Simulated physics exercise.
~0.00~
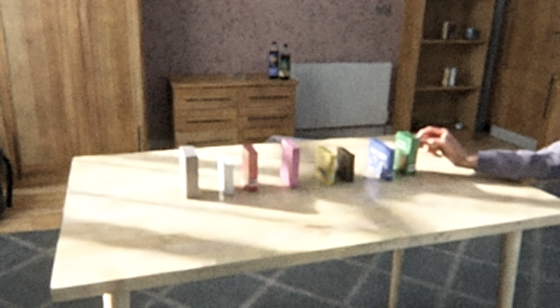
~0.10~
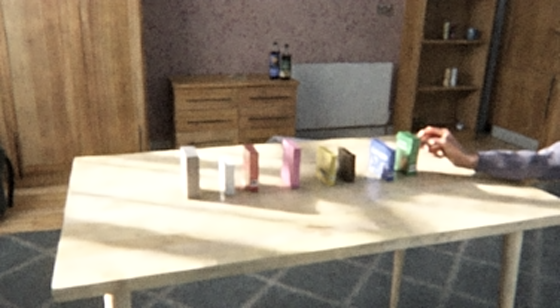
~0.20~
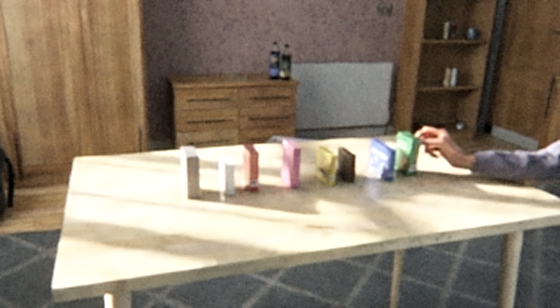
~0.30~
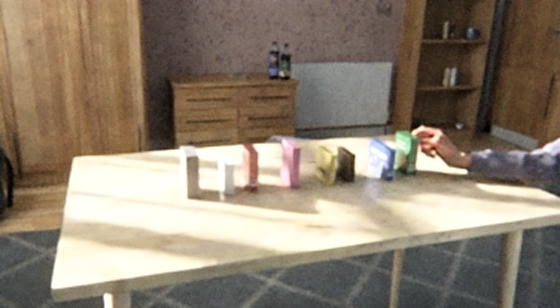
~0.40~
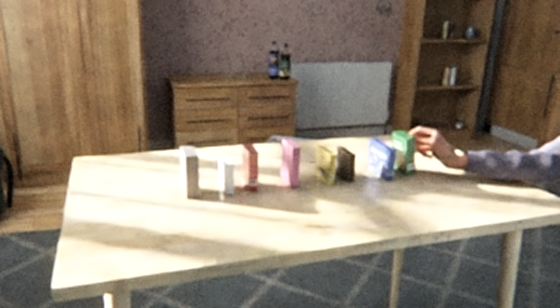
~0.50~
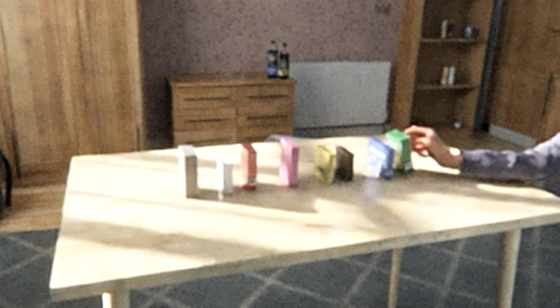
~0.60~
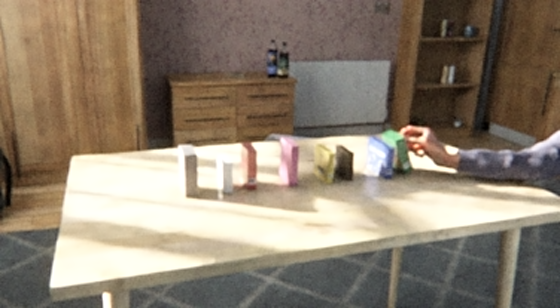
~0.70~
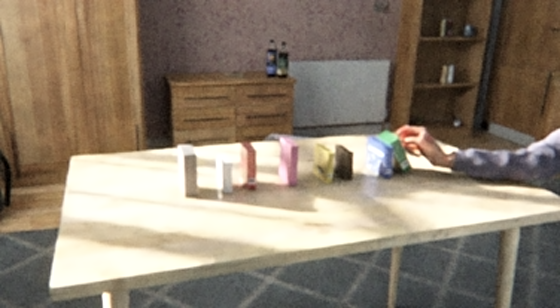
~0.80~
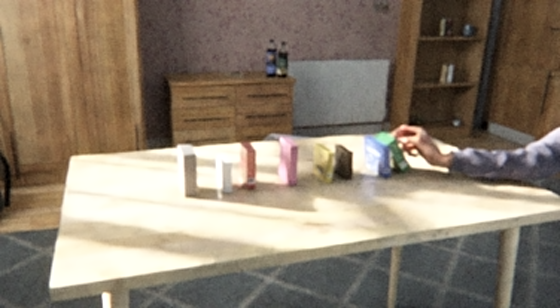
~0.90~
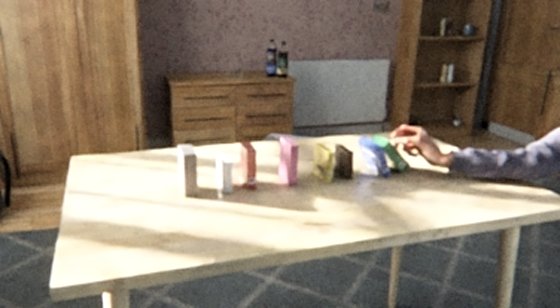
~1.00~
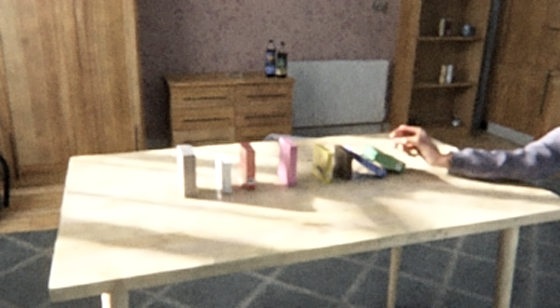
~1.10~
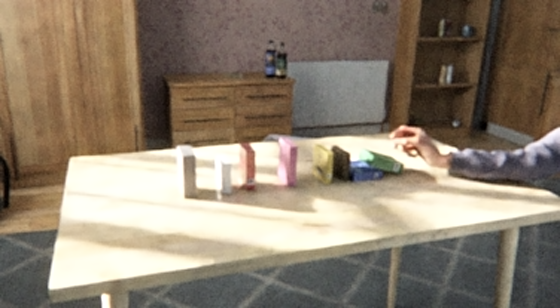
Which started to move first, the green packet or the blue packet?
The green packet started to move first, tipping over under the hand, and the blue packet only began to tip after that.
